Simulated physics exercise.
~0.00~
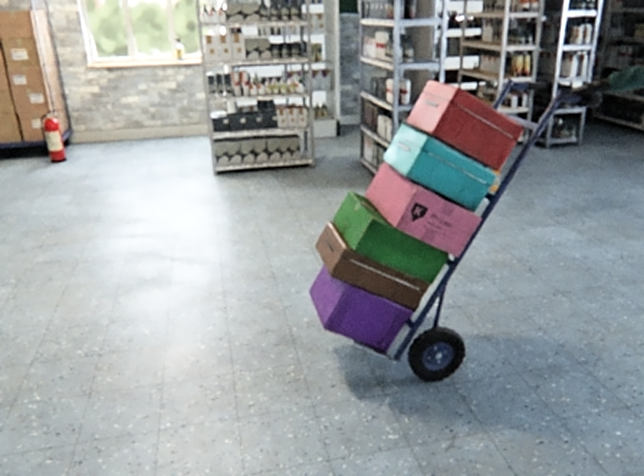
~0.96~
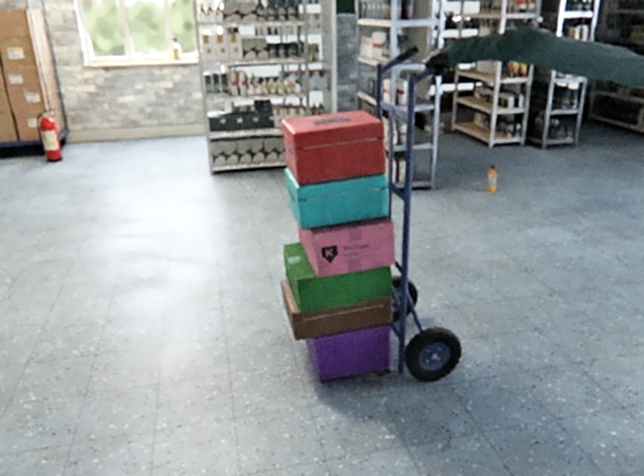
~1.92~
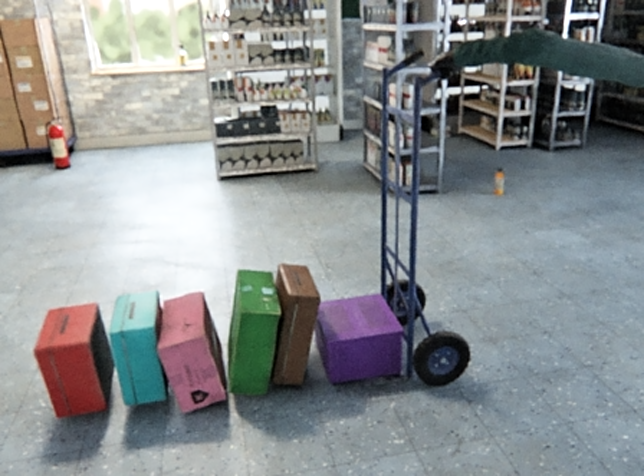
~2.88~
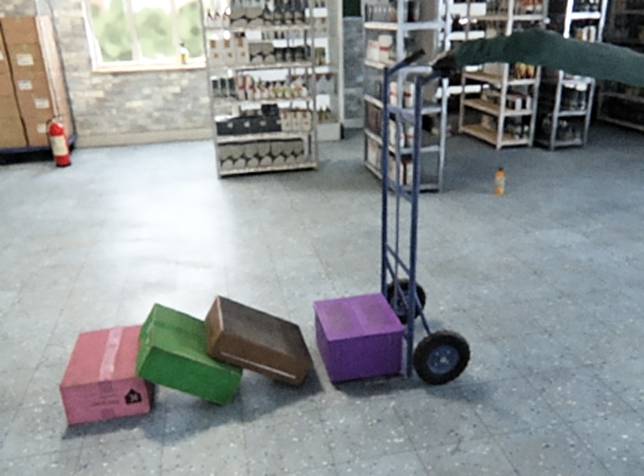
A tilted hand truck swings upright and its stacked boxes topple left, leaving the purple one beside it.
